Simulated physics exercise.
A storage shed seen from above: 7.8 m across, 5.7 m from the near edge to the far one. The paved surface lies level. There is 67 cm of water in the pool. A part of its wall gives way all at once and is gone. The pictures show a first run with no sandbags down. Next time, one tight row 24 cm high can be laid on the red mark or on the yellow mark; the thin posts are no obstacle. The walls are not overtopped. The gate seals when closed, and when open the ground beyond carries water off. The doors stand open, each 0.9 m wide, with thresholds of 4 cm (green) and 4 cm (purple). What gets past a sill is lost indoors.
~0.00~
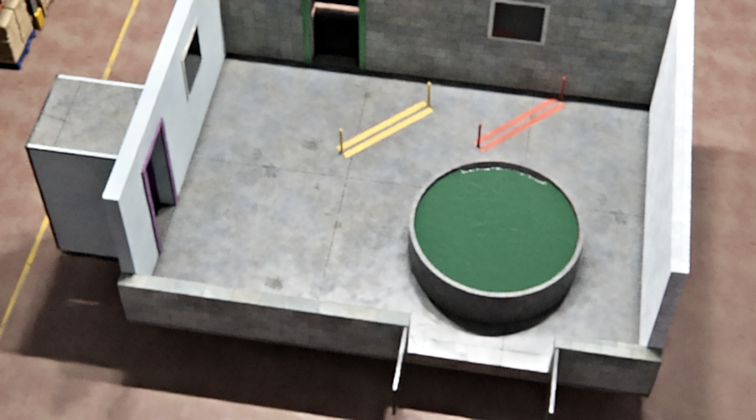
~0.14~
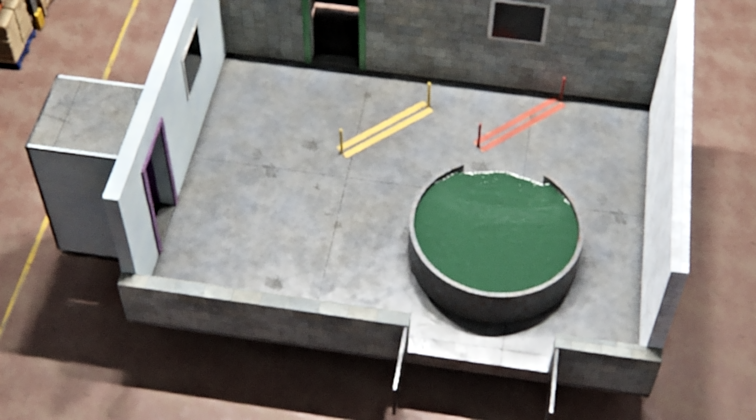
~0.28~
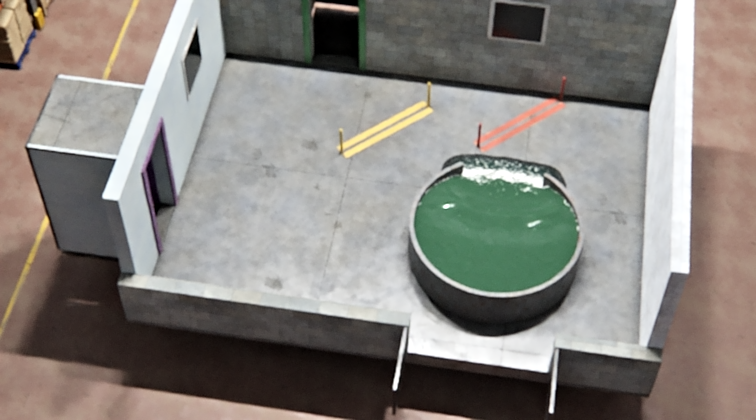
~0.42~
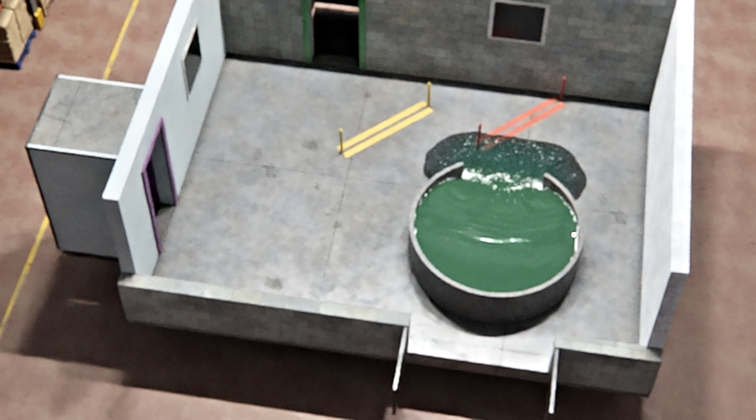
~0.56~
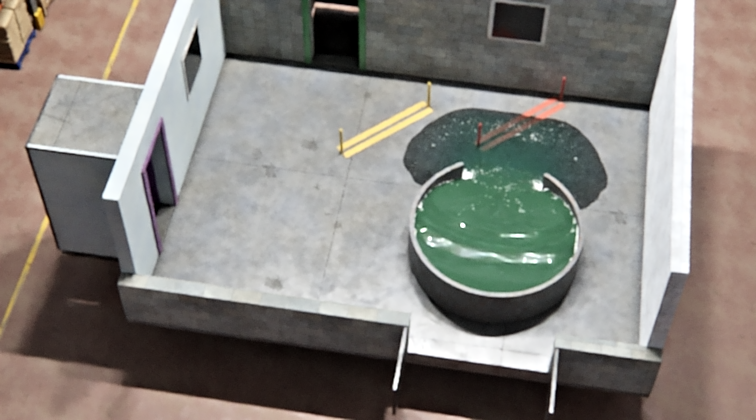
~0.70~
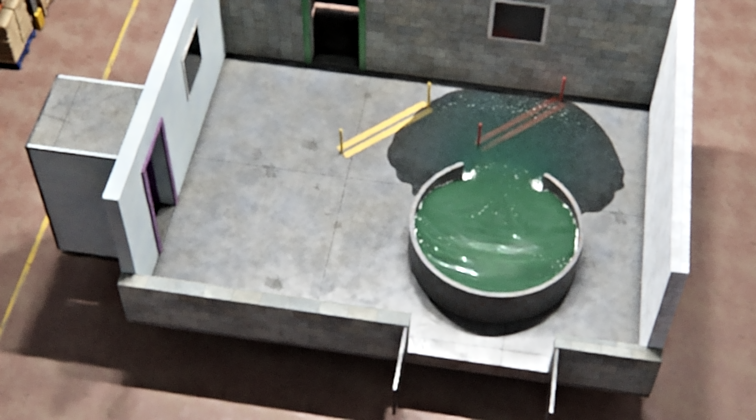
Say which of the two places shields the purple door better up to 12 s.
Lay them on the red one.
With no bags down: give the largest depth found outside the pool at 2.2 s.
Roughly 48 cm.
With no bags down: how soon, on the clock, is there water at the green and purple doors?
Green 1.6 s, purple 4.5 s.
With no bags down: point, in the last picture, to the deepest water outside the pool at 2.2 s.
Near (645, 107).
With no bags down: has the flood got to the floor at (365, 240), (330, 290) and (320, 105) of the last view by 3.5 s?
In that order: Still dry, not reached, flooded.
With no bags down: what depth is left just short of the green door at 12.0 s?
Some 5.0 cm.
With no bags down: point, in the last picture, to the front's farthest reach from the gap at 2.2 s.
Near (274, 60).
After 1.4 s water covers 25 % of the floor and is deepest (38 cm) near (506, 89) in the run without bags; in at the purple door, 0 L with no bags, 0 L with the row on red, 0 L on yellow.
After 2.2 s water covers 30 % of the floor and is deepest (48 cm) near (645, 107) in the run without bags; in at the purple door, 0 L with no bags, 0 L with the row on red, 0 L on yellow.
After 3.5 s water covers 50 % of the floor and is deepest (32 cm) near (645, 107) in the run without bags; in at the purple door, 0 L with no bags, 0 L with the row on red, 0 L on yellow.
After 7.0 s water covers 85 % of the floor and is deepest (20 cm) near (620, 369) in the run without bags; in at the purple door, 3 L with no bags, 0 L with the row on red, 1 L on yellow.
After 12.0 s water covers 100 % of the floor and is deepest (12 cm) near (608, 367) in the run without bags; in at the purple door, 24 L with no bags, 12 L with the row on red, 41 L on yellow.
